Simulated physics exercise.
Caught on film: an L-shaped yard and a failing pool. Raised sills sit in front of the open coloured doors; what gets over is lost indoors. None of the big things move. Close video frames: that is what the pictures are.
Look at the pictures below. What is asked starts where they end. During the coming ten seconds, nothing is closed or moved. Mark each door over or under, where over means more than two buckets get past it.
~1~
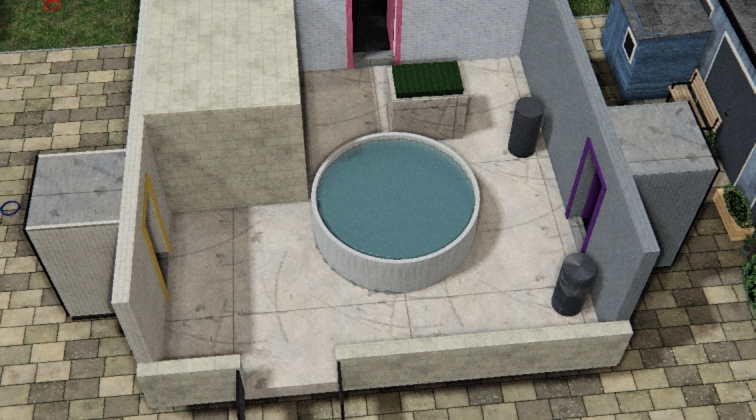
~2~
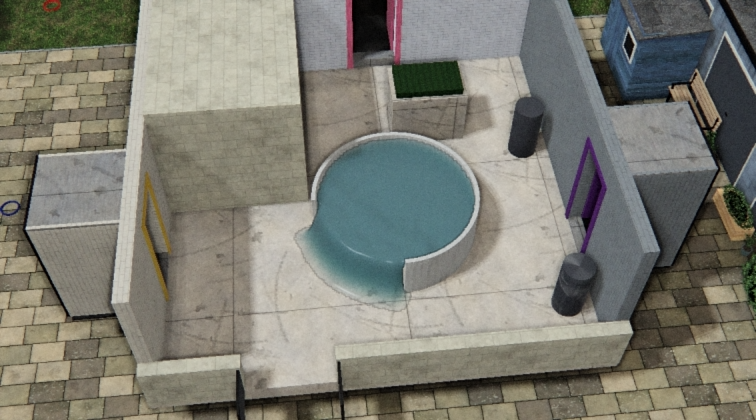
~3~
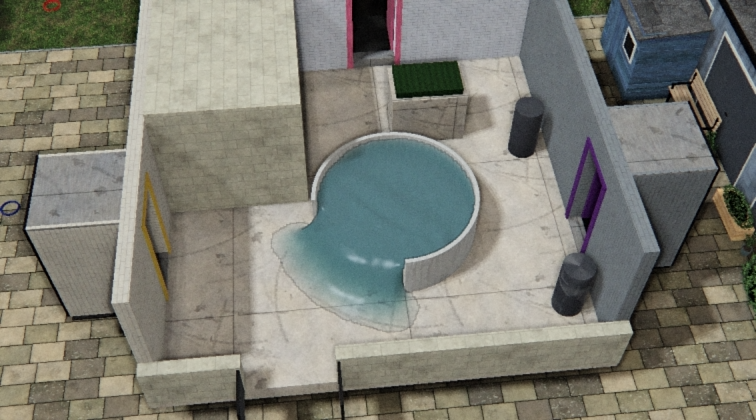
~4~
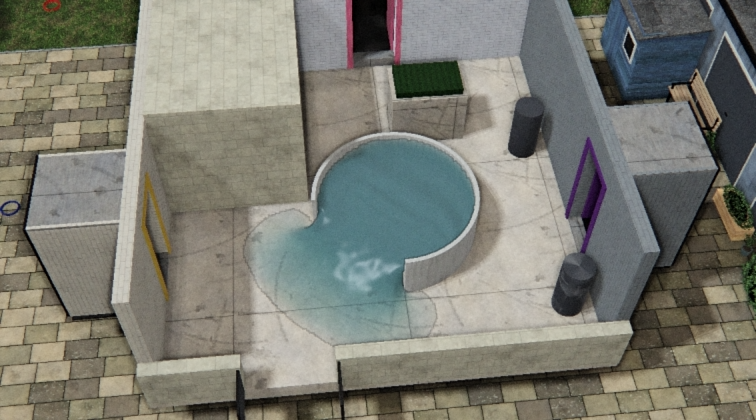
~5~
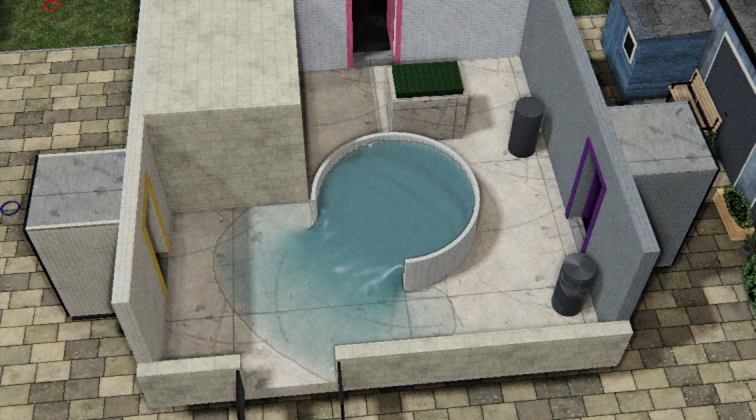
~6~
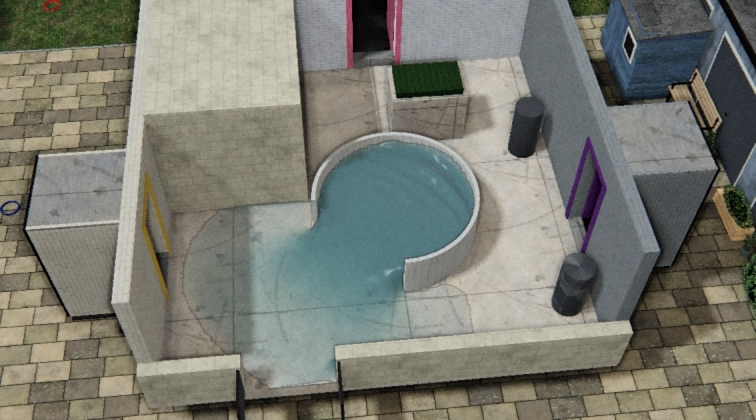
Pink door - under; purple door - under; yellow door - over.
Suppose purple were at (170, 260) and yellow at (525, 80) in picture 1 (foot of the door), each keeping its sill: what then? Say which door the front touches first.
I'd go with the door marked purple.
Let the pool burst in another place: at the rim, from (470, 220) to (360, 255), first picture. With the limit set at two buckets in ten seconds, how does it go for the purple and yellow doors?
Purple door goes over, yellow door passes that mark.
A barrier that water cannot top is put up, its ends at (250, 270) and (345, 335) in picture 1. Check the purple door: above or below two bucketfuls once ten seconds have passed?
The purple one exceeds the threshold.
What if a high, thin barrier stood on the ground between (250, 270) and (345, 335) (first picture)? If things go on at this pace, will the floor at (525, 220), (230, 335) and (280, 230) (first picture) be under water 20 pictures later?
Lab note - point 1: Inundated; point 2: Inundated; point 3: Inundated.
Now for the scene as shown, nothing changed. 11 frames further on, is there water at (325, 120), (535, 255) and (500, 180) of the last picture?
Point by point: Not yet wet, not yet wet, not yet wet.
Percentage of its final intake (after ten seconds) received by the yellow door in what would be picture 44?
It would be roughly 85 percent of the ten-second total.
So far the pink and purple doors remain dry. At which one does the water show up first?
That's the purple-painted one.
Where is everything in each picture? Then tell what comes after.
The first picture shows still water in the round pool at (396, 197).
In the second picture, the front is at (301, 234), out from the gap at (345, 266).
In the third picture, water pours out at (345, 267) and has run to (279, 235).
In the fourth picture, water pours out at (345, 268) and has run to (259, 229).
In the fifth picture, water pours out at (345, 269) and has run to (223, 243).
In the sixth picture, the front is at (197, 242), out from the gap at (345, 269).
A moment on, water covers 35 % of the floor; the pink door not reached, the purple door not reached, the yellow door over two buckets in.
Next, water covers 45 % of the floor; the pink door not reached, the purple door not reached, the yellow door far over two buckets in.
Then, water covers 55 % of the floor; the pink door not reached, the purple door wet at the sill, nothing in, the yellow door far over two buckets in.
Later, water covers 75 % of the floor; the pink door not reached, the purple door under two buckets in, the yellow door far over two buckets in.
In the end, water covers 90 % of the floor; the pink door wet at the sill, nothing in, the purple door under two buckets in, the yellow door far over two buckets in.
